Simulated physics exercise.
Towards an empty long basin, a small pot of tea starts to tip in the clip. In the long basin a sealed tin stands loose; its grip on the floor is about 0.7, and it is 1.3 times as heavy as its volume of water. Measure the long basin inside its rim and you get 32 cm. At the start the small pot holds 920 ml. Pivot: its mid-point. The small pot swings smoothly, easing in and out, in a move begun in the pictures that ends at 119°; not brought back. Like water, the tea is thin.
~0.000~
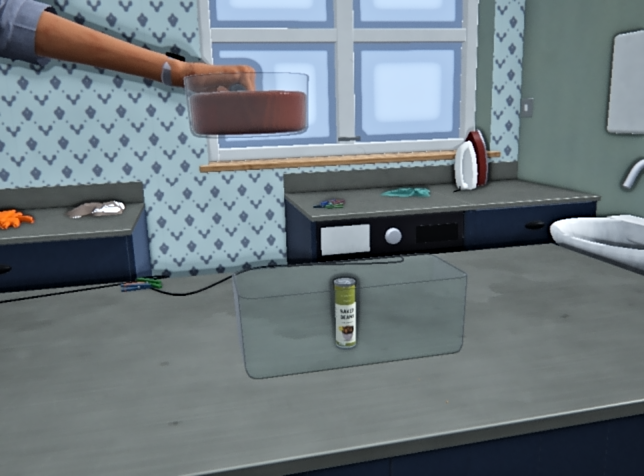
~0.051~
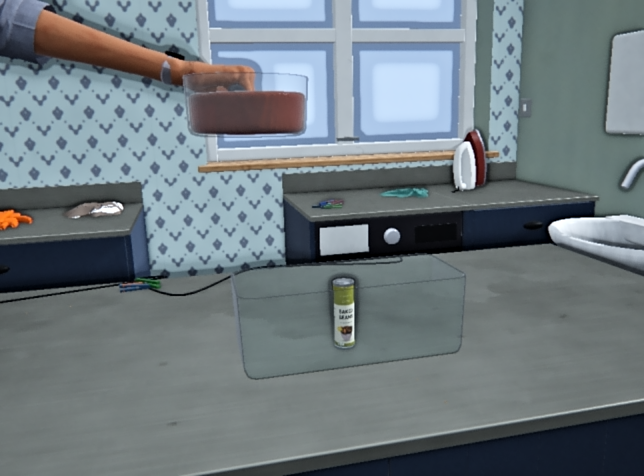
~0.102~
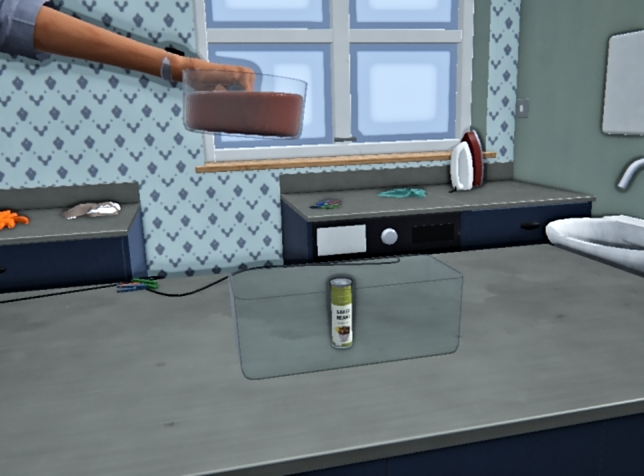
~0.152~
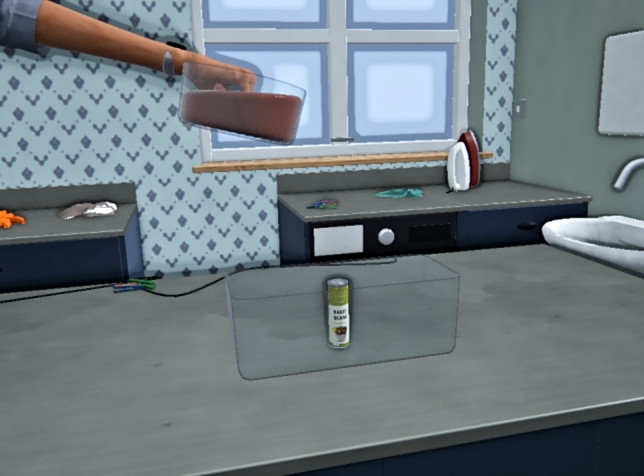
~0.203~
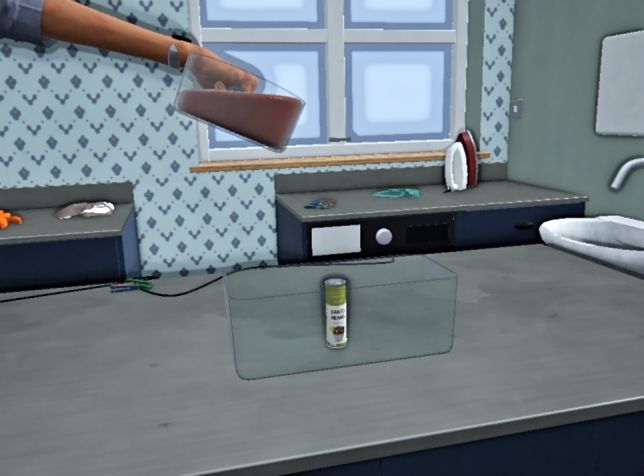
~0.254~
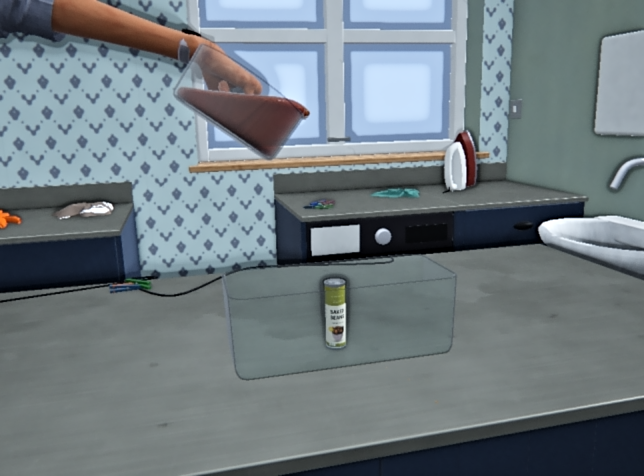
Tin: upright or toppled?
It will stay on its base.
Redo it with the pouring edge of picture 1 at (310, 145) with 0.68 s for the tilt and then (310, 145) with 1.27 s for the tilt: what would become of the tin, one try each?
In the first try it comes down; in the second it remains standing.
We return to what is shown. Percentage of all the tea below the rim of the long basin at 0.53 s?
Some 18 per cent.
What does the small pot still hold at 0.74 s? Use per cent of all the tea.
Around 1 in a hundred is still there.
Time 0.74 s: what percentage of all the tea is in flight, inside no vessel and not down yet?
Around 10 per cent of the liquid is in flight.
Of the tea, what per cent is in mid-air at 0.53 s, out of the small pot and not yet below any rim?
Near 66 per cent at that time.
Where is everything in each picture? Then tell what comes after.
It leans 0°; its right rim is at (306, 78); the tea meets the walls at (189, 97) and (304, 94); the long basin's rim runs from (236, 285) to (450, 265); the tin's top is at (345, 284), in the first picture.
It leans 2°; its right rim is at (306, 80); the tea meets the walls at (187, 96) and (303, 94), in the second picture.
It leans 6°; its right rim is at (305, 85); the tea meets the walls at (186, 95) and (302, 96), in the third picture.
It leans 14°; its right rim is at (304, 94); the tea meets the walls at (182, 95) and (300, 98), in the fourth picture.
It leans 24°; its right rim is at (303, 105); the tea meets the walls at (179, 93) and (301, 101), in the fifth picture.
It leans 36°; its right rim is at (301, 119); the tea meets the walls at (176, 88) and (295, 109); 4 per cent is over the edge, in the sixth picture.
After 0.53 s the tilt is 106° and 15 per cent is still to pour; the tin stands where it began.
After 0.74 s the tilt is 119° and 1 per cent is still to pour; the tin stands where it began.
After 0.95 s the tilt is 119° and 0 per cent is still to pour; the tin leans 4°.
After 1.18 s the tilt is 119° and 0 per cent is still to pour; the tin stands where it began.
In the end the tin stands where it began.
